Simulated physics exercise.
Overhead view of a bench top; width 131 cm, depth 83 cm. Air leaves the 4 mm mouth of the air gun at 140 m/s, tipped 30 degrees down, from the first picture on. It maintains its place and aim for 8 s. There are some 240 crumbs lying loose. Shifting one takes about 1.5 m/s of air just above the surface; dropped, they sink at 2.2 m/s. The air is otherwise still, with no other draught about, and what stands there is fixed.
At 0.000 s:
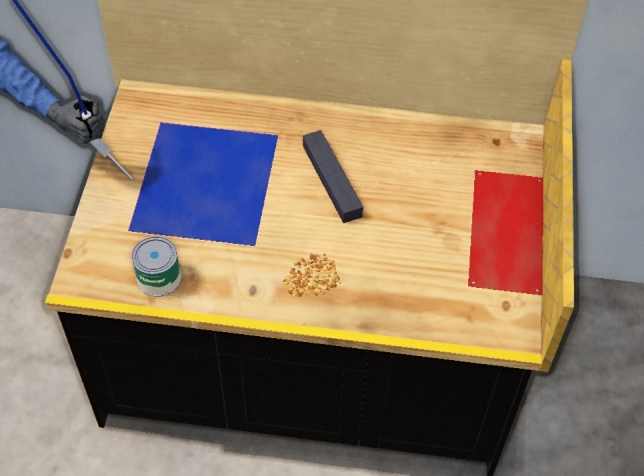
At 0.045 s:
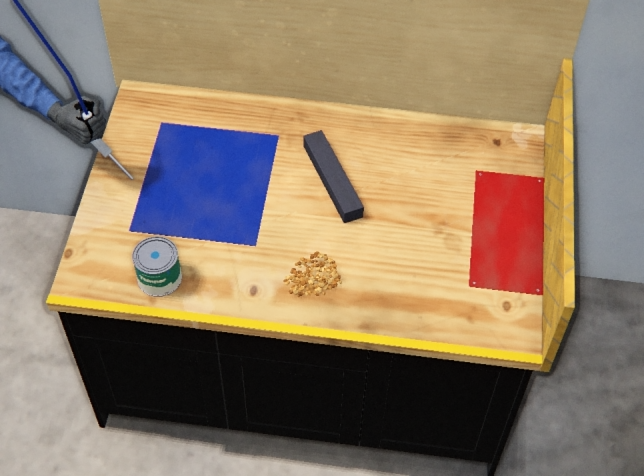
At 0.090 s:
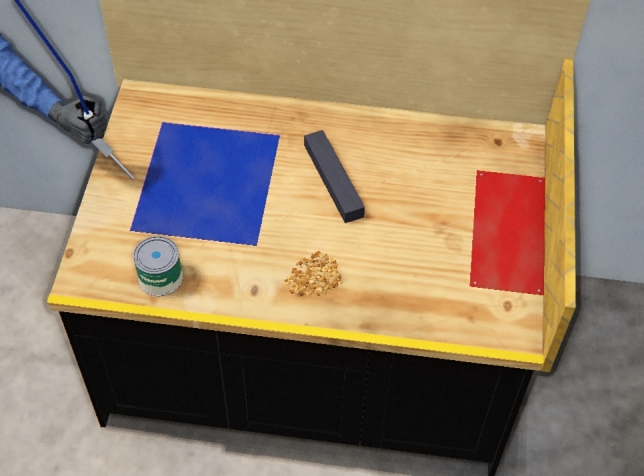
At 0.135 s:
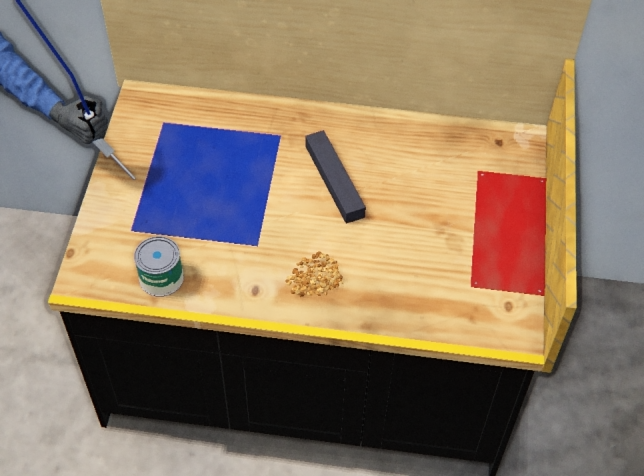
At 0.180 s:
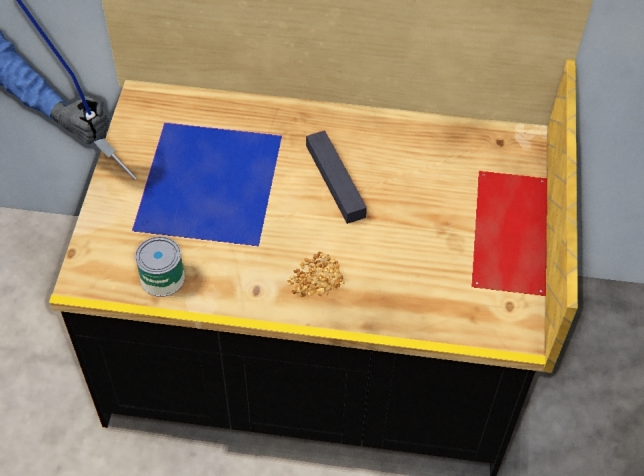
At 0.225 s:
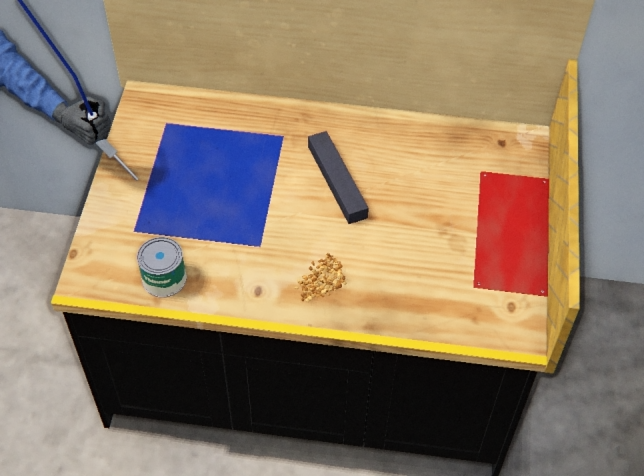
A pale wooden bench top with a yellow front edge and black cabinets below is seen from above. A gloved hand in a blue sleeve holds an air gun at the left beside a blue mat, with a green-and-grey tin, a dark block, golden crumbs and a red mat further right. The view drifts very slightly while the hand stays put, and lastly some crumbs shift a little, mostly rightward.
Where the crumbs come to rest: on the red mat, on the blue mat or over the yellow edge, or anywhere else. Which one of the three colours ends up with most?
The yellow one gets the most.
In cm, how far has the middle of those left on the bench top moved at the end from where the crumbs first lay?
The middle is roughly 60 cm from where it started.
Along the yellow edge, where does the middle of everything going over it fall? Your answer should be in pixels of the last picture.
I'd point to somewhere near (445, 352).
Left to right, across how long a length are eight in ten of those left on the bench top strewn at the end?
Around 10 cm.
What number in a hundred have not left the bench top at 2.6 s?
Near 30 percent remain.
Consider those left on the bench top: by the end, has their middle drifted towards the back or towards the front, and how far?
It drifted forwards, around 5 cm in all.
After 1.6 s, 16 % are on the move or not yet settled, 2 % are on the red mat, 0 % on the blue mat and 65 % over the yellow edge; the middle of those still in play is near (546, 323).
After 2.6 s, 13 % are on the move or not yet settled, 2 % are on the red mat, 0 % on the blue mat and 66 % over the yellow edge; the middle of those still in play is near (546, 323).
After 4.4 s, 13 % are on the move or not yet settled, 2 % are on the red mat, 0 % on the blue mat and 66 % over the yellow edge; the middle of those still in play is near (546, 323).
After 8.0 s, at the end, 2 % are on the red mat, 0 % on the blue mat and 67 % over the yellow edge; the middle of those still in play is near (546, 321).
